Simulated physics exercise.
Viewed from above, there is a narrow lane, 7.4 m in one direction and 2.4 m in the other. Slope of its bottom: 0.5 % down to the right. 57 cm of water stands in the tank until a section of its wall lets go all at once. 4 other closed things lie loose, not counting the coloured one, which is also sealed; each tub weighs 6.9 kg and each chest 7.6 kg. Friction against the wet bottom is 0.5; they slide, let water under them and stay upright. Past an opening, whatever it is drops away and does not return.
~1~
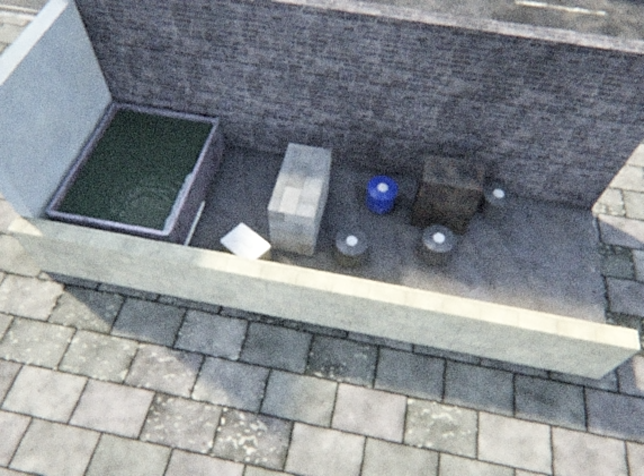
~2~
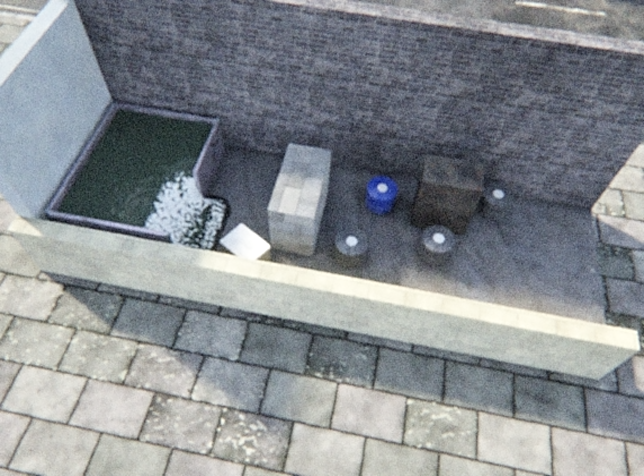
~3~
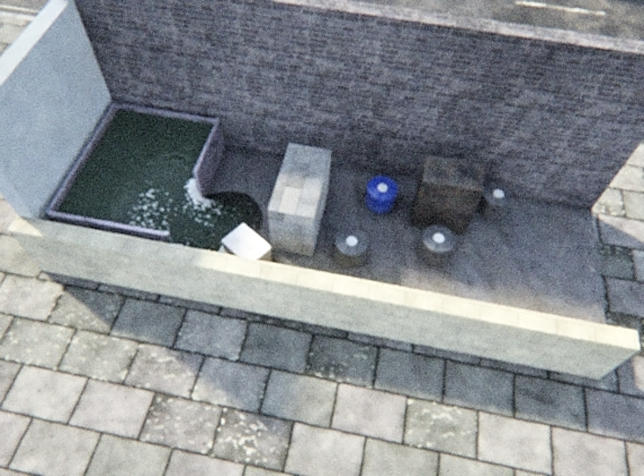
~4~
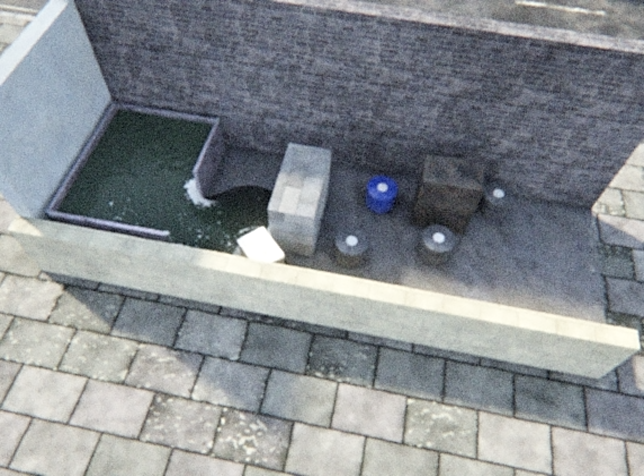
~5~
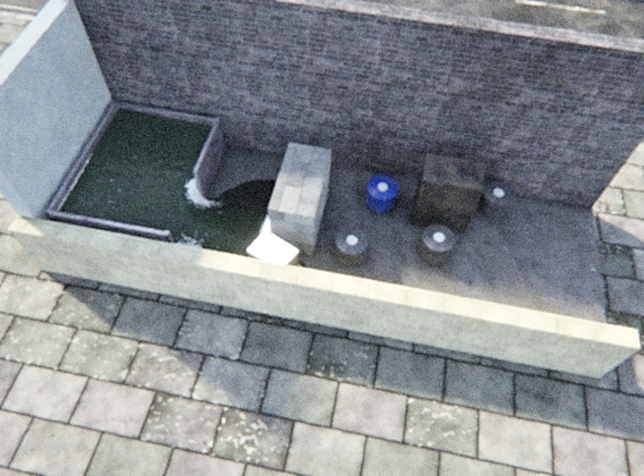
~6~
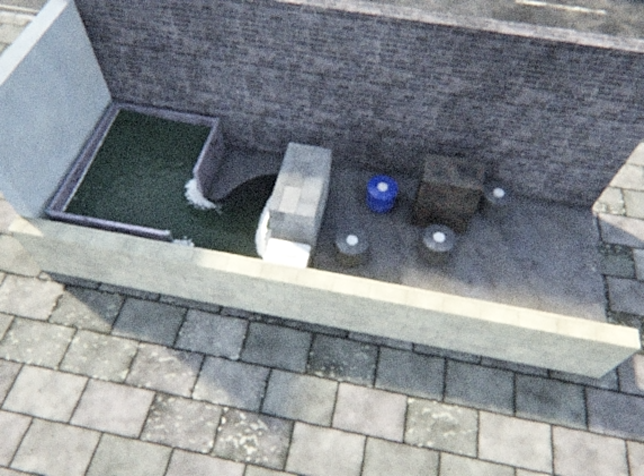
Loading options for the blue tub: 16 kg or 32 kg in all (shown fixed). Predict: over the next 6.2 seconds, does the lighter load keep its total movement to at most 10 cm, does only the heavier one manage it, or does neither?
The ballast needed: The low one.
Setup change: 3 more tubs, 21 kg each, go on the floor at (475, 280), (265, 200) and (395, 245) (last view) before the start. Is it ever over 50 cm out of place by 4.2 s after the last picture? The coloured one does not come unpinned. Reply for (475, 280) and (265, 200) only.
One by one: Bigger shift, bigger shift.
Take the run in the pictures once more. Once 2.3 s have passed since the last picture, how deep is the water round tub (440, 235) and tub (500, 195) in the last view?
Depth approx. 4 cm / 1 cm.
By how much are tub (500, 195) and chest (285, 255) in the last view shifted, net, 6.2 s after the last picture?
In order: Washed out, then gone out.
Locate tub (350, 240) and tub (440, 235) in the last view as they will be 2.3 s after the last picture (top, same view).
Roughly (399, 209), then roughly (592, 240).
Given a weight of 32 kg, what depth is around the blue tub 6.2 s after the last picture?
6 cm, roughly.
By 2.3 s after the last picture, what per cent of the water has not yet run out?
Somewhere near 94 percent, give or take.
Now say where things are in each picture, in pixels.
The first picture shows the blue tub at (383, 188), on the bottom; 3.3 m2 under water; 0 of 5 have shifted.
The second picture shows the blue tub at (382, 188) rests on the ground; 3.8 m2 under water; 0 of 5 have shifted.
The third picture shows the blue tub at (382, 188), on the bottom; water covers 4.5 m2; 0 of 5 have shifted.
The fourth picture shows the blue tub at (382, 188) rests on the ground; water covers 5.0 m2; 1 of 5 have shifted.
The fifth picture shows the blue tub at (383, 187) rests on the ground; water covers 5.4 m2; 1 of 5 have shifted.
The sixth picture shows the blue tub at (383, 187) rests on the ground; water covers 5.7 m2; 1 of 5 have shifted.
Then, 0.6 s after the last picture the blue tub would be 0 cm from its start with 16 kg and 0 cm from its start with 32 kg; 0 cm of water round it then.
Then, 2.3 s after the last picture the blue tub would be 1 cm from its start with 16 kg and 0 cm from its start with 32 kg; 6 cm of water round it then.
Then, 4.2 s after the last picture the blue tub would be 1 cm from its start with 16 kg and 0 cm from its start with 32 kg; 6 cm of water round it then.
Then, 6.2 s after the last picture the blue tub would be 1 cm from its start with 16 kg and 0 cm from its start with 32 kg; 6 cm of water round it then.
